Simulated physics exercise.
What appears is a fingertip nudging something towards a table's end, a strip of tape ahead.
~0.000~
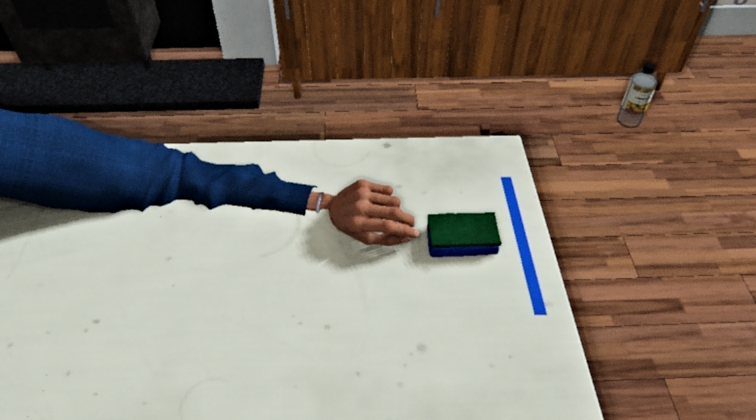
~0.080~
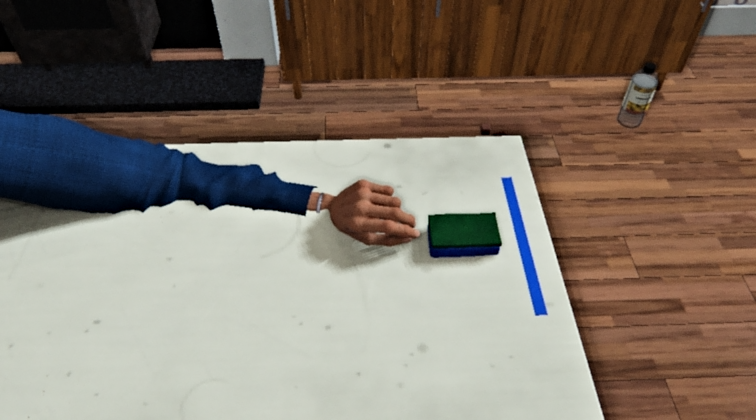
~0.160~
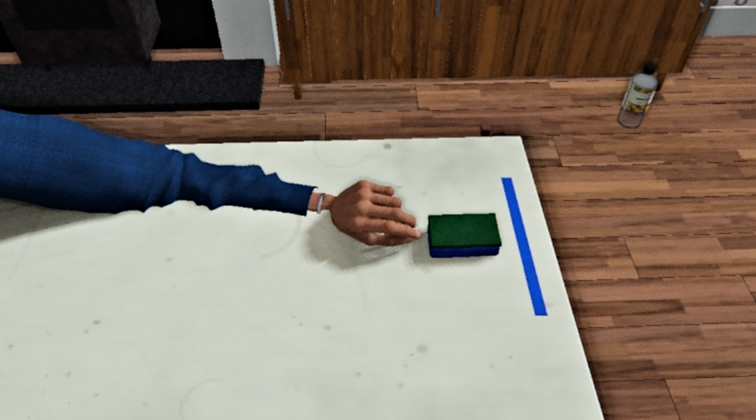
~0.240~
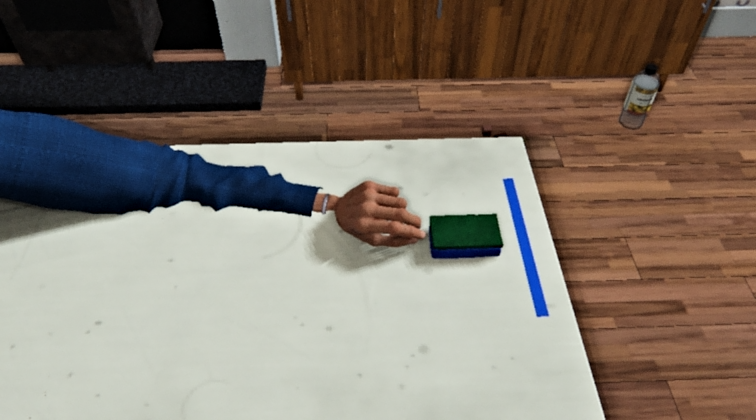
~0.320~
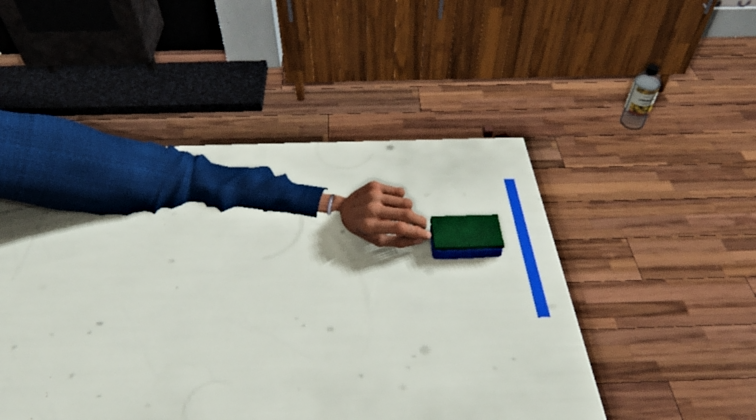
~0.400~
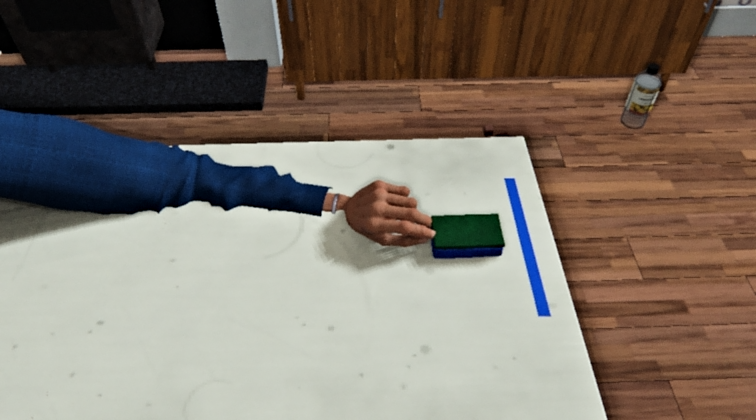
A white, speckled tabletop in a room with a wooden floor is seen from above at an angle, with brown wooden cabinets and a dark mat behind it. A blue-sleeved arm reaches in from the left towards a sponge, green on top and blue below, with a blue tape strip to its right and a bottle on the floor beyond. The hand inches right and its fingertips nudge the sponge very slightly towards the tape, while the view barely shifts.
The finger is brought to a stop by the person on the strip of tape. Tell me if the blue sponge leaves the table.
I reckon it ends up away from the table after all.
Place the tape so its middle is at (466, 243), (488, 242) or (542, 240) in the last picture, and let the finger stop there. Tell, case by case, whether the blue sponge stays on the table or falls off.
Well, going try by try, it doesn't reach it, then it doesn't reach it, and then it runs right into it.
After 1.78 s, blue sponge moved about its own width near (538, 234).
After 2.56 s, blue sponge falling near (558, 291).
After 2.76 s, blue sponge falling.
By the end (2.9 s), the blue sponge falls off the table.
